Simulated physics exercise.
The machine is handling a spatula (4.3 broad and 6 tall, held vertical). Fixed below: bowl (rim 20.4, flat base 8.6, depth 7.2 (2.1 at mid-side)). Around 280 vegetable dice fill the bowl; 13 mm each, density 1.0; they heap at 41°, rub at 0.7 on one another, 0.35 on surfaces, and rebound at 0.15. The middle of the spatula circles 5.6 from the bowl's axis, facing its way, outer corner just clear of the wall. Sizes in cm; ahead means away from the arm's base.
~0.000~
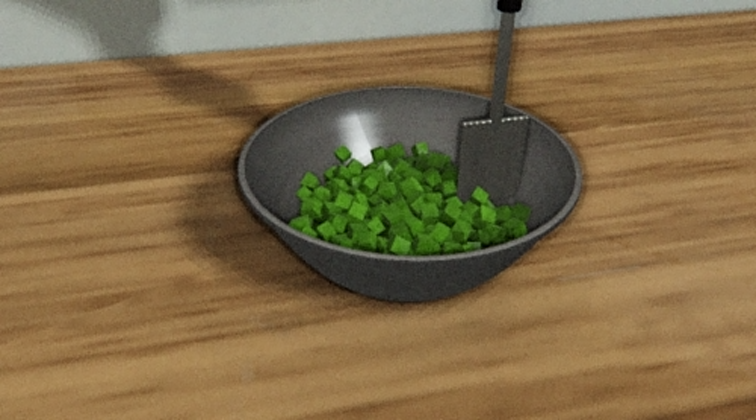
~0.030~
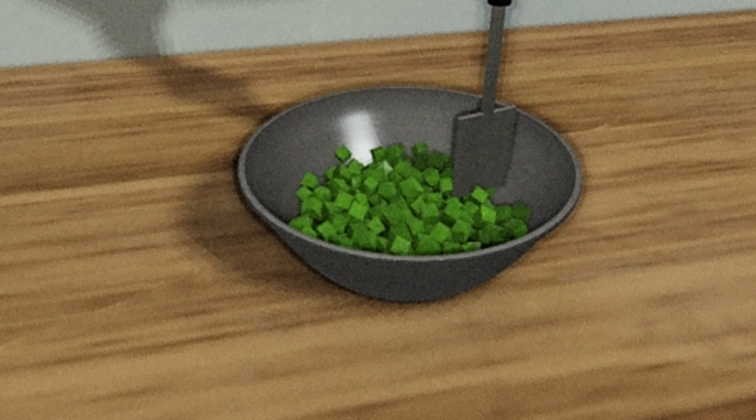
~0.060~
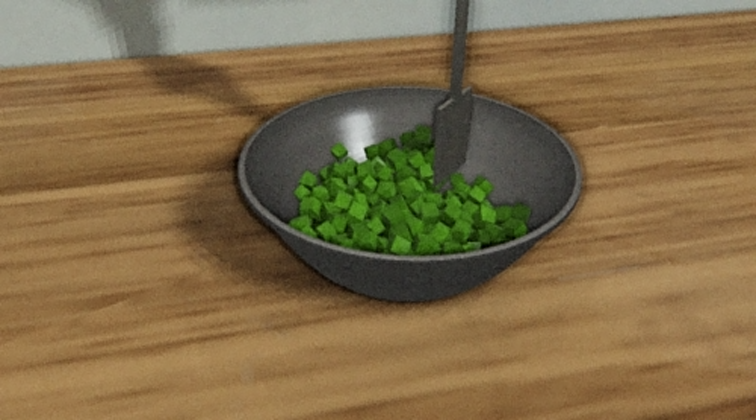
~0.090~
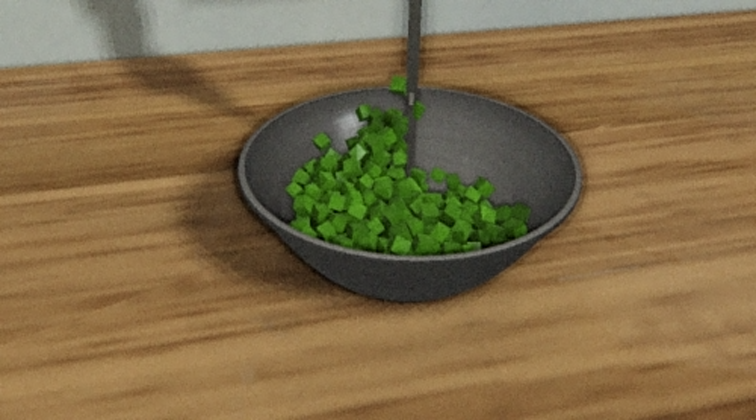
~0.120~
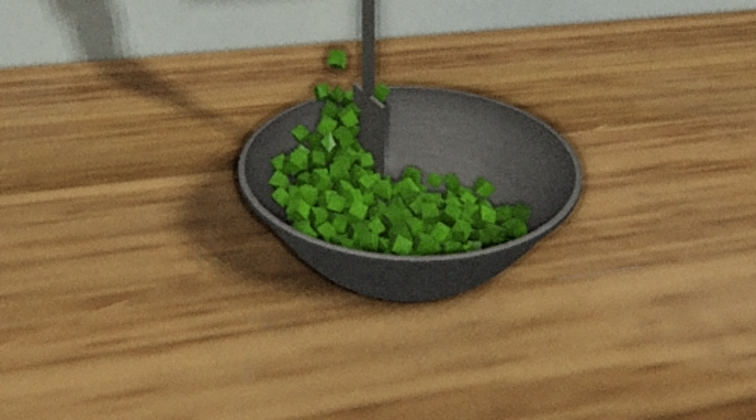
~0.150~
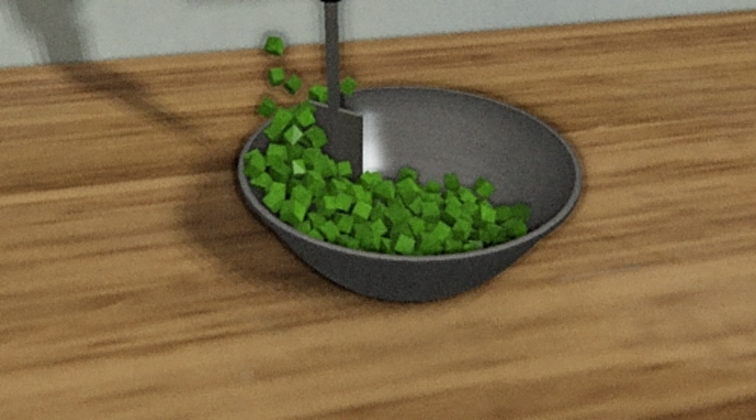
A dark spatula, held upright, sweeps from right to left around the far side of a grey bowl of bright green cubes, turning as it goes. The bowl sits on a wood-grained surface before a pale wall, seen from above at an angle by a still camera. The cubes pile up leftward ahead of the blade, and a few rise above the rim into the air.
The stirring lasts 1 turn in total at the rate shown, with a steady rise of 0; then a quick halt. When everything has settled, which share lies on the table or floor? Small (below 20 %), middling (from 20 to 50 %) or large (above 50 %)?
A middling share, from 20 to 50 %, ends on the table or floor.
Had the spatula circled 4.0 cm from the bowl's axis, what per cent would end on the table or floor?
In that case some 30 per cent.
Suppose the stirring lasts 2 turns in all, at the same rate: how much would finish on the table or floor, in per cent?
Then about 55 per cent.
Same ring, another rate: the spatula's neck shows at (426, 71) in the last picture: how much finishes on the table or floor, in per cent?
About 10 per cent.
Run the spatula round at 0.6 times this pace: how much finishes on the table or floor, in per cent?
About 20 per cent.
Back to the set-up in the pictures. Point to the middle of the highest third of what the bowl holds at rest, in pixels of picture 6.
At about (424, 163).
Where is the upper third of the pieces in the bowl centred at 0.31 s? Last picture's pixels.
At about (512, 196).
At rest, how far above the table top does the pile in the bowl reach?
Roughly 6.5 cm.
After 0.23 s, 217° round, highest piece 11 above the table; 256 in the bowl, 29 in flight or on the tool.
After 0.31 s, 298° round, highest piece 12 above the table; 232 in the bowl, 6 on the table or floor, 47 in flight or on the tool.
After 0.54 s, 0° round, highest piece 7 above the table; 193 in the bowl, 91 on the table or floor, 1 in flight or on the tool.
After 1.24 s, 0° round, highest piece 6 above the table; 193 in the bowl, 92 on the table or floor.
At rest, 193 in the bowl, 92 on the table or floor. That is 32 % on the table or floor.
